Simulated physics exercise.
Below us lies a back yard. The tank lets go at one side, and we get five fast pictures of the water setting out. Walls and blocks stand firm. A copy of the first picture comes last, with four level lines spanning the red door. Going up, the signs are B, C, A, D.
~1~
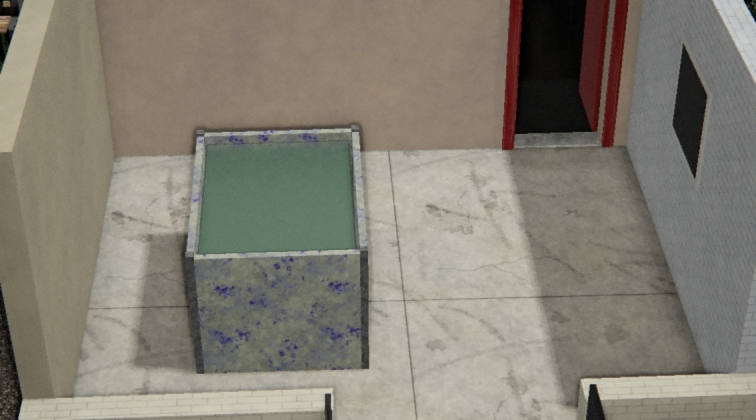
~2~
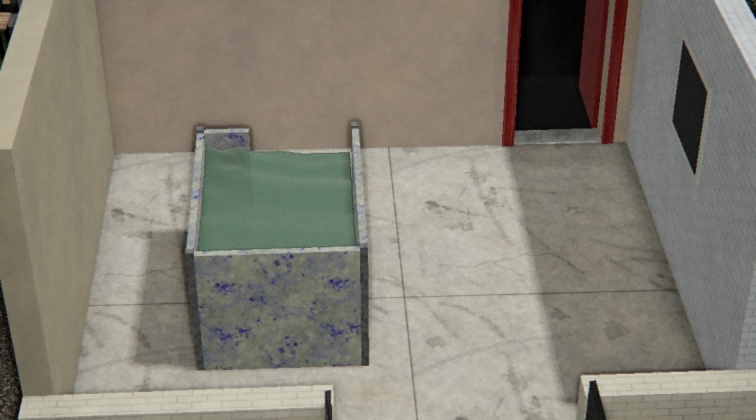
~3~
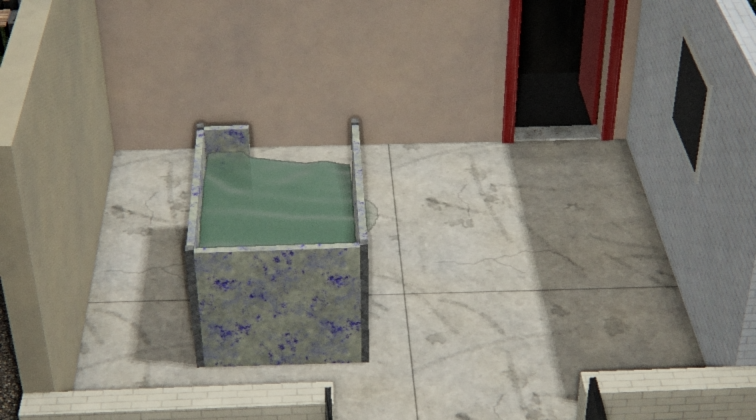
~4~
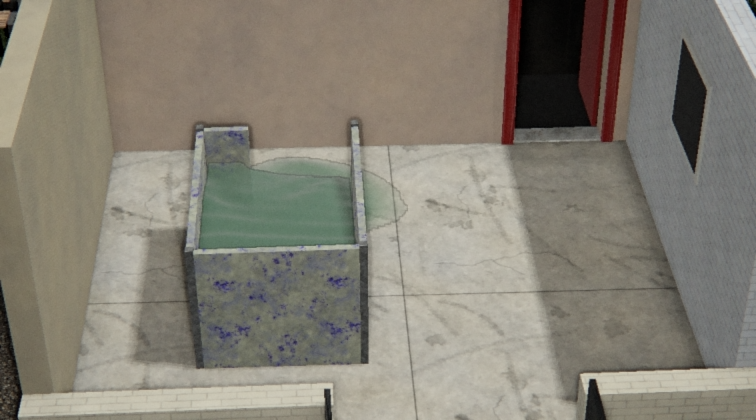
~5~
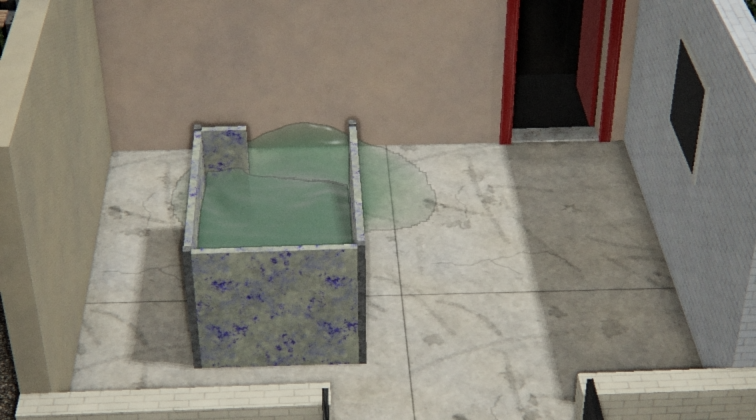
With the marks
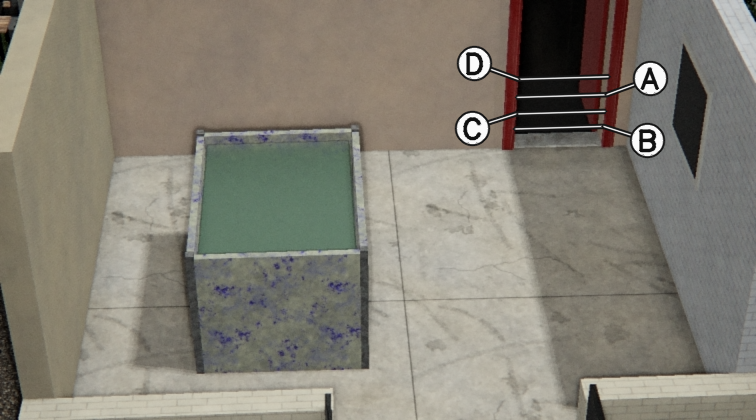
Back yard with a mottled stone tank, its rear wall opening and green water pouring out behind and spreading across pale paving.
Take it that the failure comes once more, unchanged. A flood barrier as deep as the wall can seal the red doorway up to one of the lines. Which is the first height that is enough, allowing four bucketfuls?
B.
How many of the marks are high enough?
All of the four.
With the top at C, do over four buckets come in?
No.
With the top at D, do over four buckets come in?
No, that is safe.
On the marked copy, A at (561, 96); B at (559, 127); C at (560, 112); D at (563, 78); from the bottom up B, C, A, D.
If A is chosen, nothing gets over.
If B is chosen, a bucket or two gets in.
If C is chosen, nothing gets over.
If D is chosen, nothing gets over.
